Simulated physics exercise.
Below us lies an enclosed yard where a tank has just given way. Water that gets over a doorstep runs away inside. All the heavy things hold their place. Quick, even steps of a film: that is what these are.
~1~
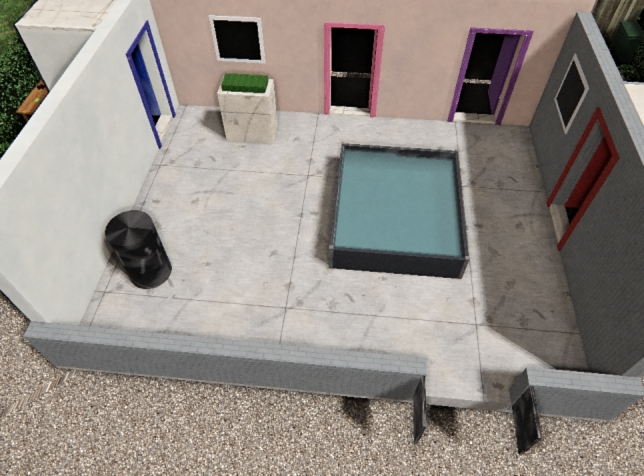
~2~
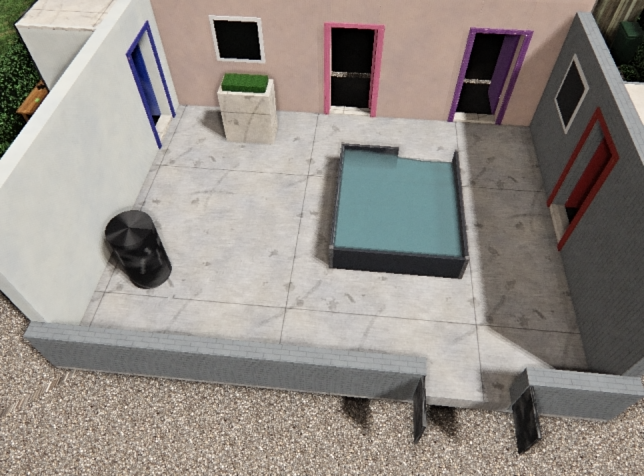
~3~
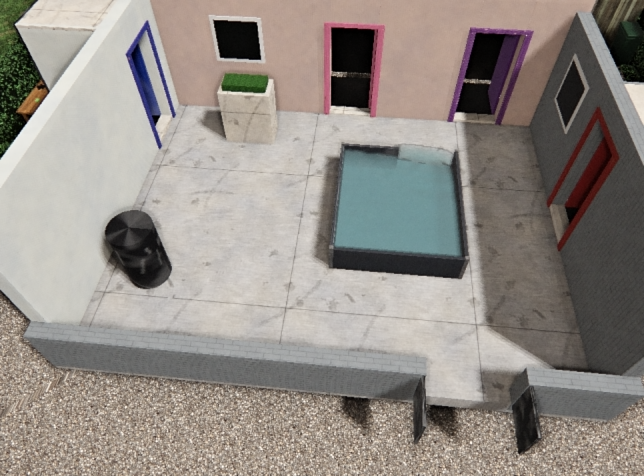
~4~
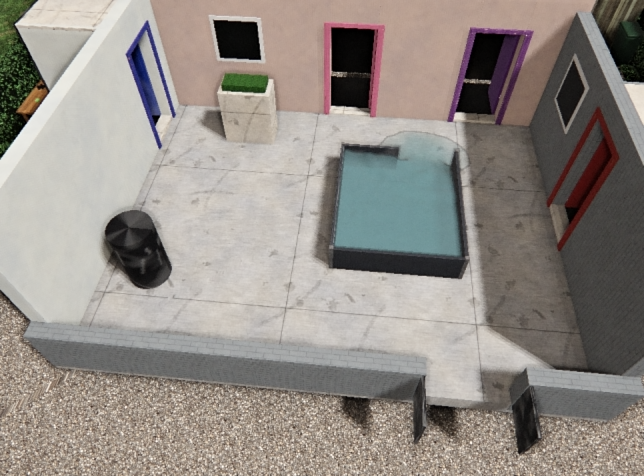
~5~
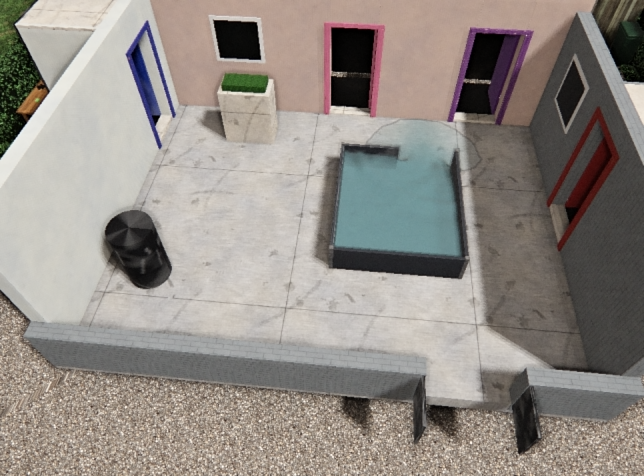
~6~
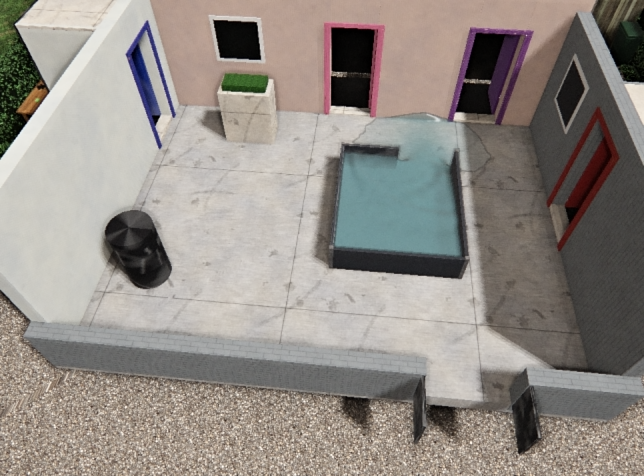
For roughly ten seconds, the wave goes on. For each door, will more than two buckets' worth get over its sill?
As I see it, purple door: Limit exceeded. Red door: Limit not exceeded. Blue door: Limit not exceeded. Pink door: Limit exceeded.
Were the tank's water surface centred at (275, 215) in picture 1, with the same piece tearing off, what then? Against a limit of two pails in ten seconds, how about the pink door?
Result for pink: It tops the limit.
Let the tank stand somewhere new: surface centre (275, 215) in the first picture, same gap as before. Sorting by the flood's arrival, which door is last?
The door marked red.
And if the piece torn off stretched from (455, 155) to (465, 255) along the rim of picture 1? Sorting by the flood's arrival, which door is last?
My pick: The door marked blue.
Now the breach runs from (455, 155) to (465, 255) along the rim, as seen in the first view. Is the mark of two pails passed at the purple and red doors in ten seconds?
Here's my take: Purple surpasses the limit, and red surpasses the limit too.
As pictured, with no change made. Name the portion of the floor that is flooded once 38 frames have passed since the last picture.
Roughly 65 per cent.
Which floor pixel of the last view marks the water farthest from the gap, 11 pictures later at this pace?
By then the tip should be at about (273, 115).
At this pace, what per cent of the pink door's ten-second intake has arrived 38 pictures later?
Around 80 in a hundred.
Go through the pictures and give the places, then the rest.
The water tank at (398, 199) is whole and still, in the first picture.
Water pours out on the water tank's far side and has run to a hidden place, in the second picture.
Water pours out on the water tank's far side and has run to (401, 147), in the third picture.
The front is at (404, 134), out from the gap on the water tank's far side, in the fourth picture.
Water pours out on the water tank's far side and has run to (407, 120), in the fifth picture.
Water pours out on the water tank's far side and has run to (459, 123), in the sixth picture.
A moment on, water covers 10 % of the floor; the purple door under two buckets in, the red door not reached, the blue door not reached, the pink door wet at the sill, nothing in.
Next, water covers 15 % of the floor; the purple door over two buckets in, the red door not reached, the blue door not reached, the pink door under two buckets in.
Then, water covers 35 % of the floor; the purple door far over two buckets in, the red door wet at the sill, nothing in, the blue door not reached, the pink door over two buckets in.
Later, water covers 65 % of the floor; the purple door far over two buckets in, the red door wet at the sill, nothing in, the blue door wet at the sill, nothing in, the pink door over two buckets in.
In the end, water covers 90 % of the floor; the purple door far over two buckets in, the red door wet at the sill, nothing in, the blue door wet at the sill, nothing in, the pink door over two buckets in.
